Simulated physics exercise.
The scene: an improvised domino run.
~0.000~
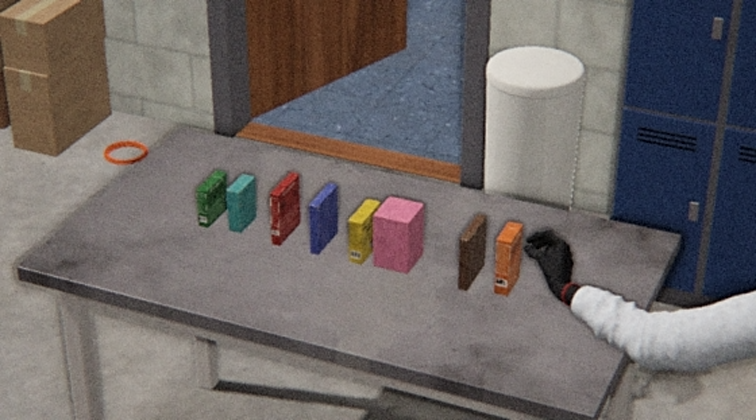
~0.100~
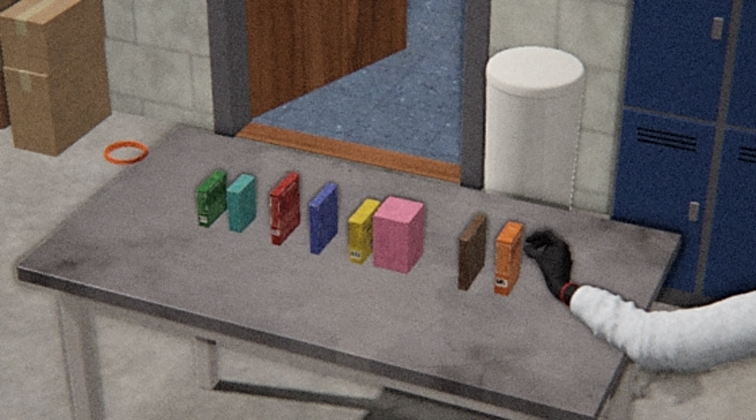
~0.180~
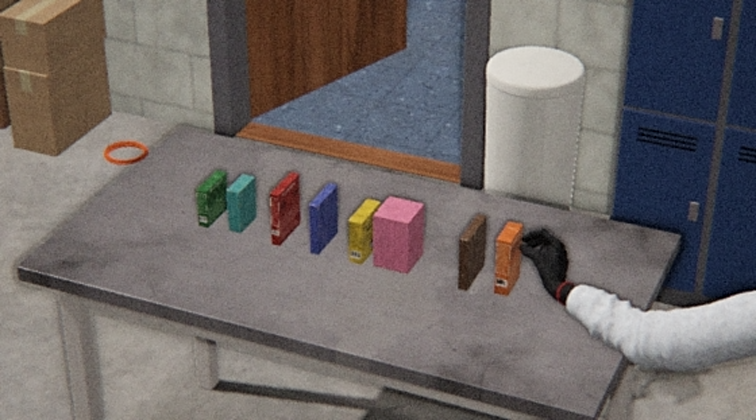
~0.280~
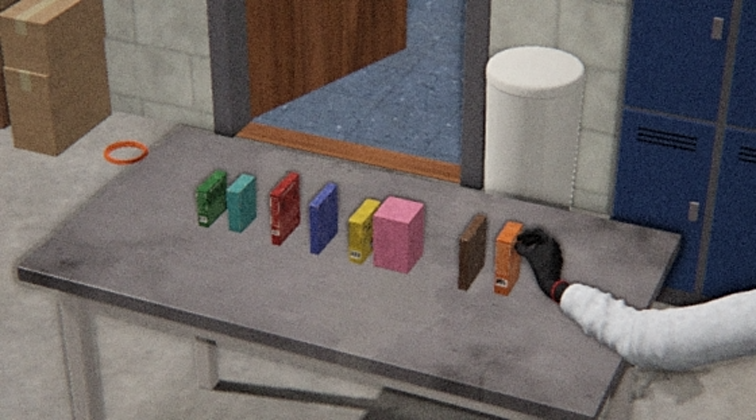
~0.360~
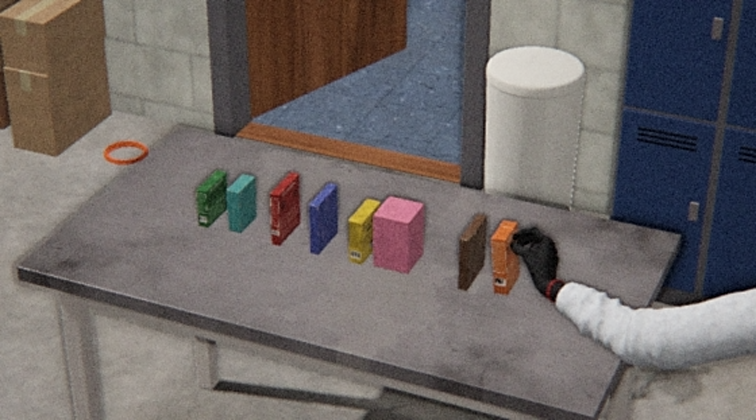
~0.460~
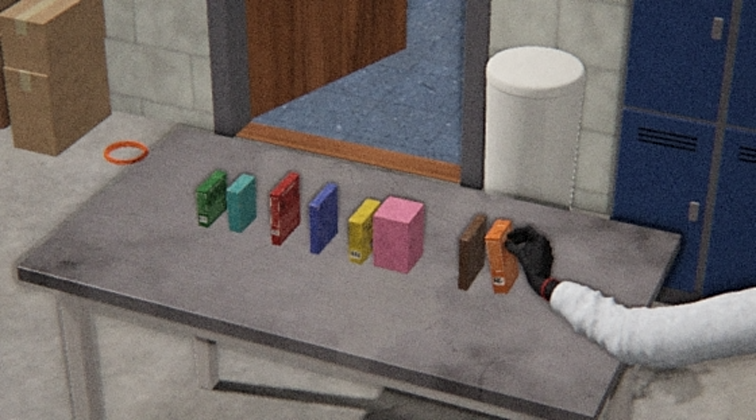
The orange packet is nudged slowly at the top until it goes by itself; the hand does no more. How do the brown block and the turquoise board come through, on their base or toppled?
The brown block topples; the turquoise board keeps standing.
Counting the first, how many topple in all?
In all, 2.
After 0.86 s, orange packet 35° over; brown block turned 13° from how it was put near (466, 251).
After 1.06 s, orange packet 73° over; brown block turned 70° from how it was put near (442, 259).
After 1.16 s, orange packet 75° over; brown block on its side near (447, 268).
In the end (1.7 s), toppled on the table, brown block; the other 5 unmoved. At the end, from the last picture's camera, brown block near (446, 268), turquoise board near (242, 204).
